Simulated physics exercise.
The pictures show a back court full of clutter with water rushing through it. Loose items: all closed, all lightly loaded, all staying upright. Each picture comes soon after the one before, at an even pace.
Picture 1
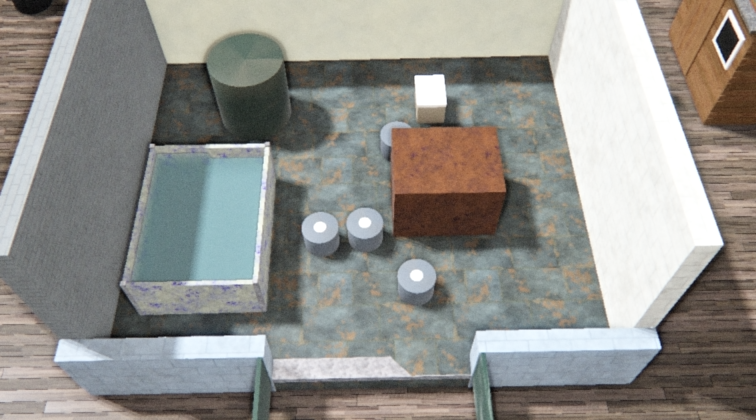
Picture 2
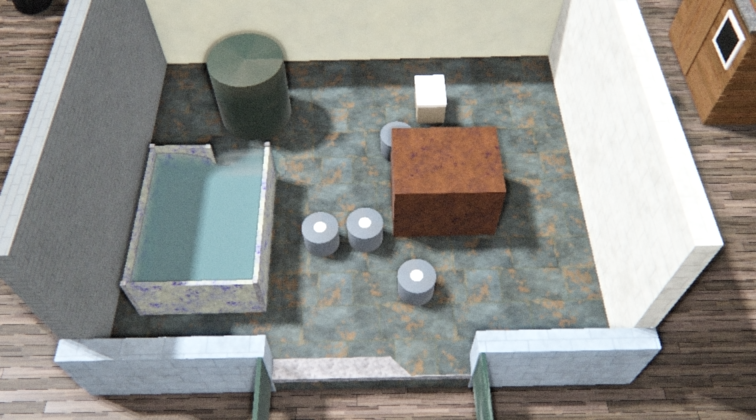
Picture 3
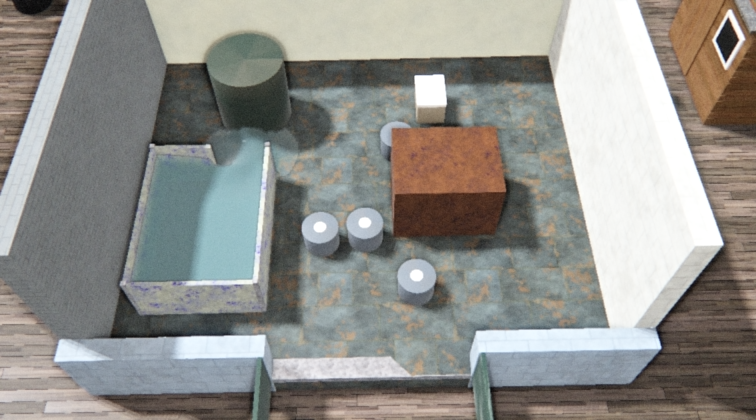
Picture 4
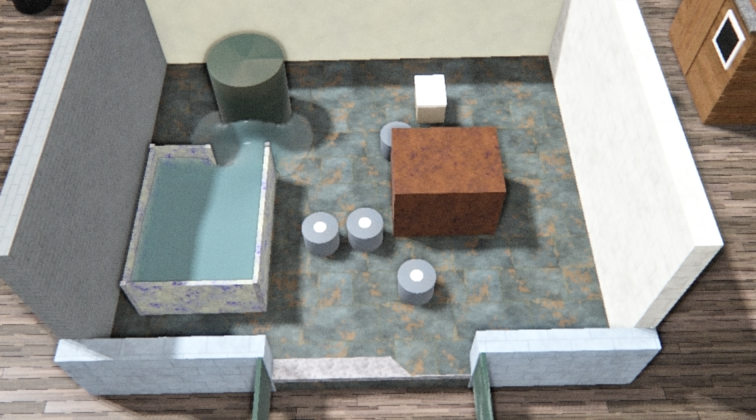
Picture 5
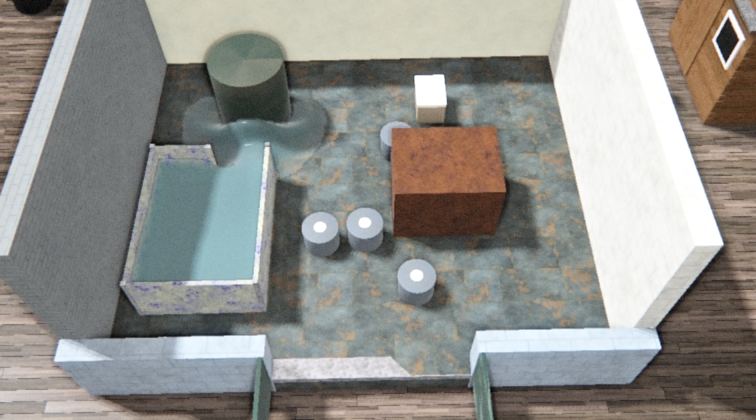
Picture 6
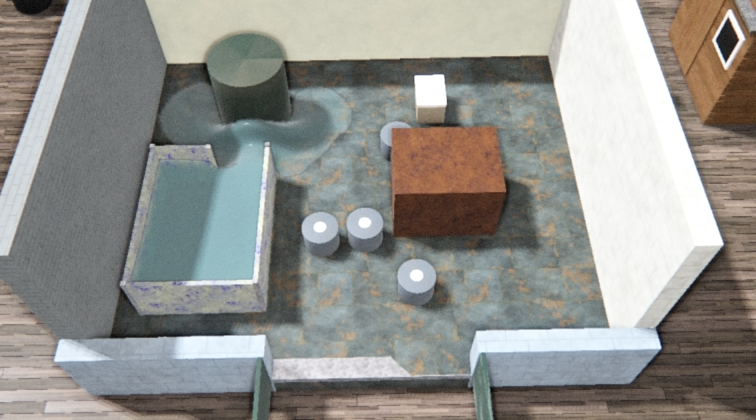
In a walled court with a mottled floor, a pale speckled tank of water stands at the left near a green cylinder, grey canisters and a rusty-brown block. A gap opens in the tank's back wall, and water pours out, spreading around the cylinder's base, while the loose objects stay still.
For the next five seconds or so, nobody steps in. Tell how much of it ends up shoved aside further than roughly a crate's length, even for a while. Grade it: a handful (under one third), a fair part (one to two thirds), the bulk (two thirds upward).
A fair part.
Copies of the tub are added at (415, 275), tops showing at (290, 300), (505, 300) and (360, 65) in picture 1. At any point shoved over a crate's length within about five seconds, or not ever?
Going by the order given: Stays in place, stays in place, travels that far.
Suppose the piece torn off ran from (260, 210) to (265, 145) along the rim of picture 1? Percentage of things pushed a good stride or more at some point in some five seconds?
I'd say near 100 %.
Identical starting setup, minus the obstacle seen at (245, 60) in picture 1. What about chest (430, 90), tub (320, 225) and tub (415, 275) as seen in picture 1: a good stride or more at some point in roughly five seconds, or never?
First one was driven off; second one never went far; third one never went far.
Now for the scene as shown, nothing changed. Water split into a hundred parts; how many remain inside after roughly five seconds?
It comes to about 100 parts in a hundred.
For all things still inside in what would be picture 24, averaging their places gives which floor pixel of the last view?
Centre of the remaining clutter: Around (443, 208).
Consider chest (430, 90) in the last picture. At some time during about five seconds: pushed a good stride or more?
Looks like the full distance to me.
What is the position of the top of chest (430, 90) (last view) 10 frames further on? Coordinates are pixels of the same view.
Somewhere near (516, 86).
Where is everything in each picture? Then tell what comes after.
A chest at (431, 90), on the bottom; a tub at (365, 223), on the bottom; 0 of 5 have shifted, in the first frame.
A chest at (431, 90), on the bottom; a tub at (365, 223) rests on the ground; 0 of 5 have shifted, in the second frame.
A chest at (431, 90) rests on the ground; a tub at (365, 223), on the bottom; 0 of 5 have shifted, in the third frame.
A chest at (431, 90), on the bottom; a tub at (365, 223) rests on the ground; 0 of 5 have shifted, in the fourth frame.
A chest at (431, 90), on the bottom; a tub at (365, 223), on the bottom; 0 of 5 have shifted, in the fifth frame.
A chest at (431, 90), on the bottom; a tub at (365, 223), on the bottom; 0 of 5 have shifted, in the sixth frame.
A moment on, 0 of 5 are well off their spots; 0 afloat.
Next, 2 of 5 are well off their spots; 0 afloat.
Later, 2 of 5 are well off their spots; 2 afloat.
In the end, 2 of 5 are well off their spots, and 2 have been at some point; 1 afloat.
